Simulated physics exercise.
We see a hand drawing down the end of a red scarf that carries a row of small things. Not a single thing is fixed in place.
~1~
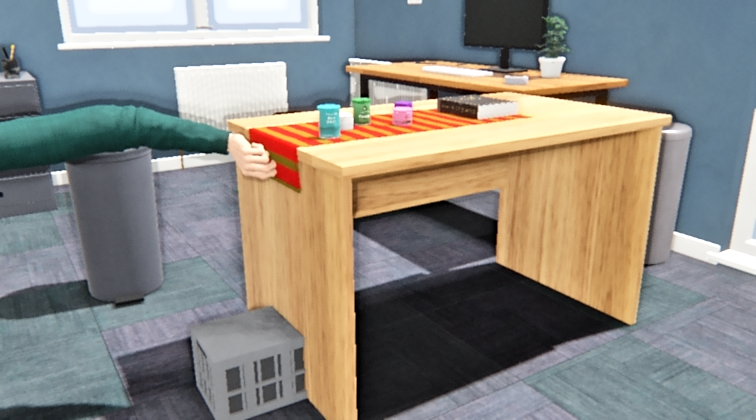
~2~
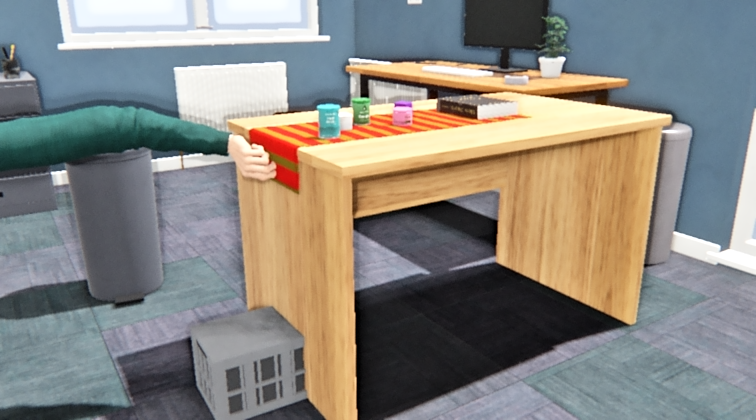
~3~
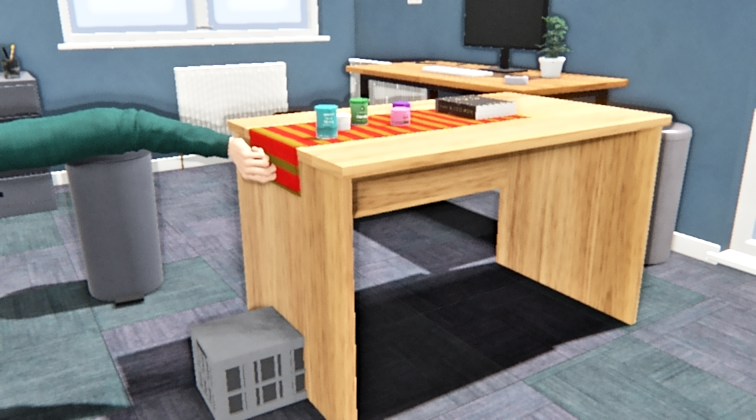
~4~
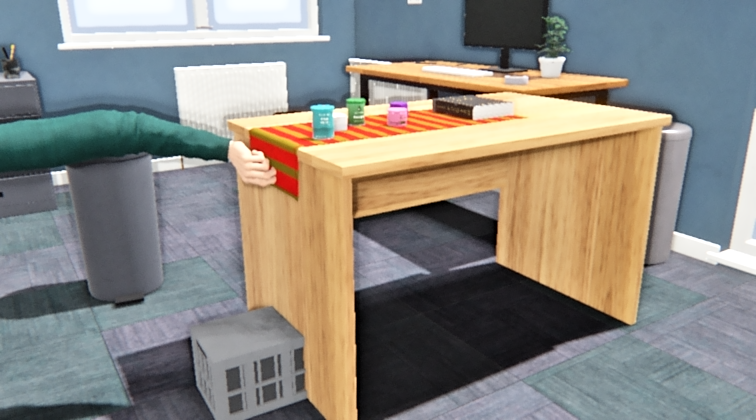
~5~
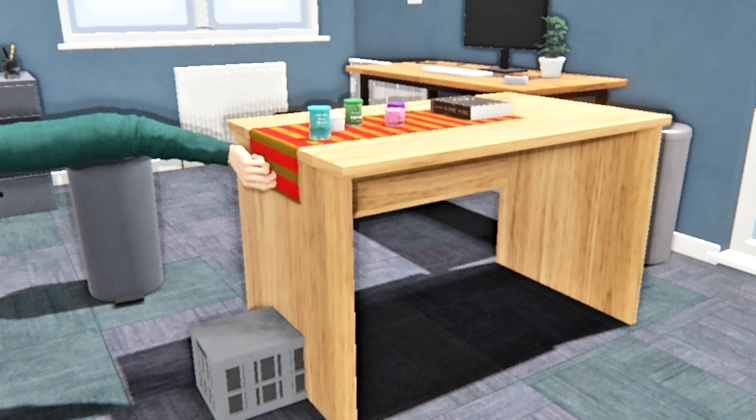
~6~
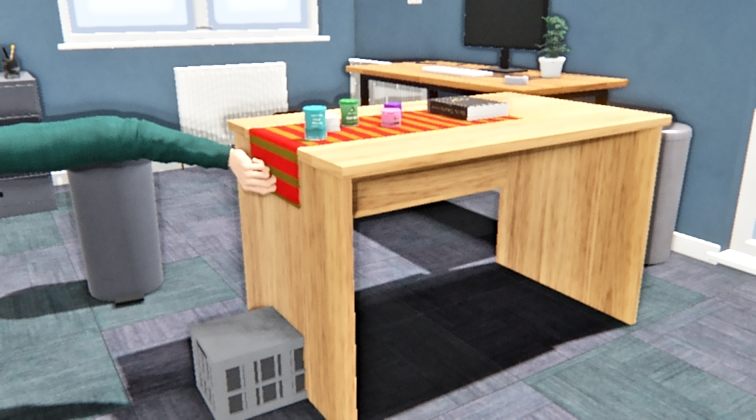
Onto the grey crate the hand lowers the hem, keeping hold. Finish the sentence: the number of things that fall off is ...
... four.
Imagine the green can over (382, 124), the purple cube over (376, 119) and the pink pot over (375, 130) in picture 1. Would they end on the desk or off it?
The green can is lost, the purple cube is lost, the pink pot is lost.
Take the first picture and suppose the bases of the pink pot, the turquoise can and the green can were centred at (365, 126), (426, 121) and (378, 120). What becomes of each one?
Pink pot - leaves the top, turquoise can - stays aboard, green can - leaves the top.
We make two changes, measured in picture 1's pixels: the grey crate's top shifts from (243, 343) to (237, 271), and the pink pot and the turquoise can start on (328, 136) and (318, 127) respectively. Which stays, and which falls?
As for the pink pot, it leaves the top; as for the turquoise can, it leaves the top.
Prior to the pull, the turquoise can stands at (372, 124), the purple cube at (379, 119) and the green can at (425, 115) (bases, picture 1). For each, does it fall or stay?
The turquoise can drops off; the purple cube falls; the green can holds on.
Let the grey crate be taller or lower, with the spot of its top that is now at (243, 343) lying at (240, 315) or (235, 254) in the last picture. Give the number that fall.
First height: 3; second height: 1.
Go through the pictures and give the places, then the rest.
Hem (300, 193); turquoise can (329, 106); white cube (341, 114); green can (361, 99); pink pot (403, 109); purple cube (403, 102); top of the crate (243, 343), in the first picture.
Hem (299, 194); turquoise can (329, 106), in the second picture.
Hem (301, 197); white cube (339, 114), in the third picture.
Hem (298, 201); green can (356, 100); top of the crate (243, 343), in the fourth picture.
Hem (300, 205); pink pot (395, 109), in the fifth picture.
Hem (300, 209); turquoise can (315, 108); white cube (328, 115); green can (349, 100); pink pot (391, 110); purple cube (392, 104), in the sixth picture.
A little later, hem near (276, 251); turquoise can gone.
Next, hem near (277, 297); turquoise can, white cube and green can gone.
When it is over, hem on the crate; turquoise can, white cube, green can and pink pot gone. The desk loses four.
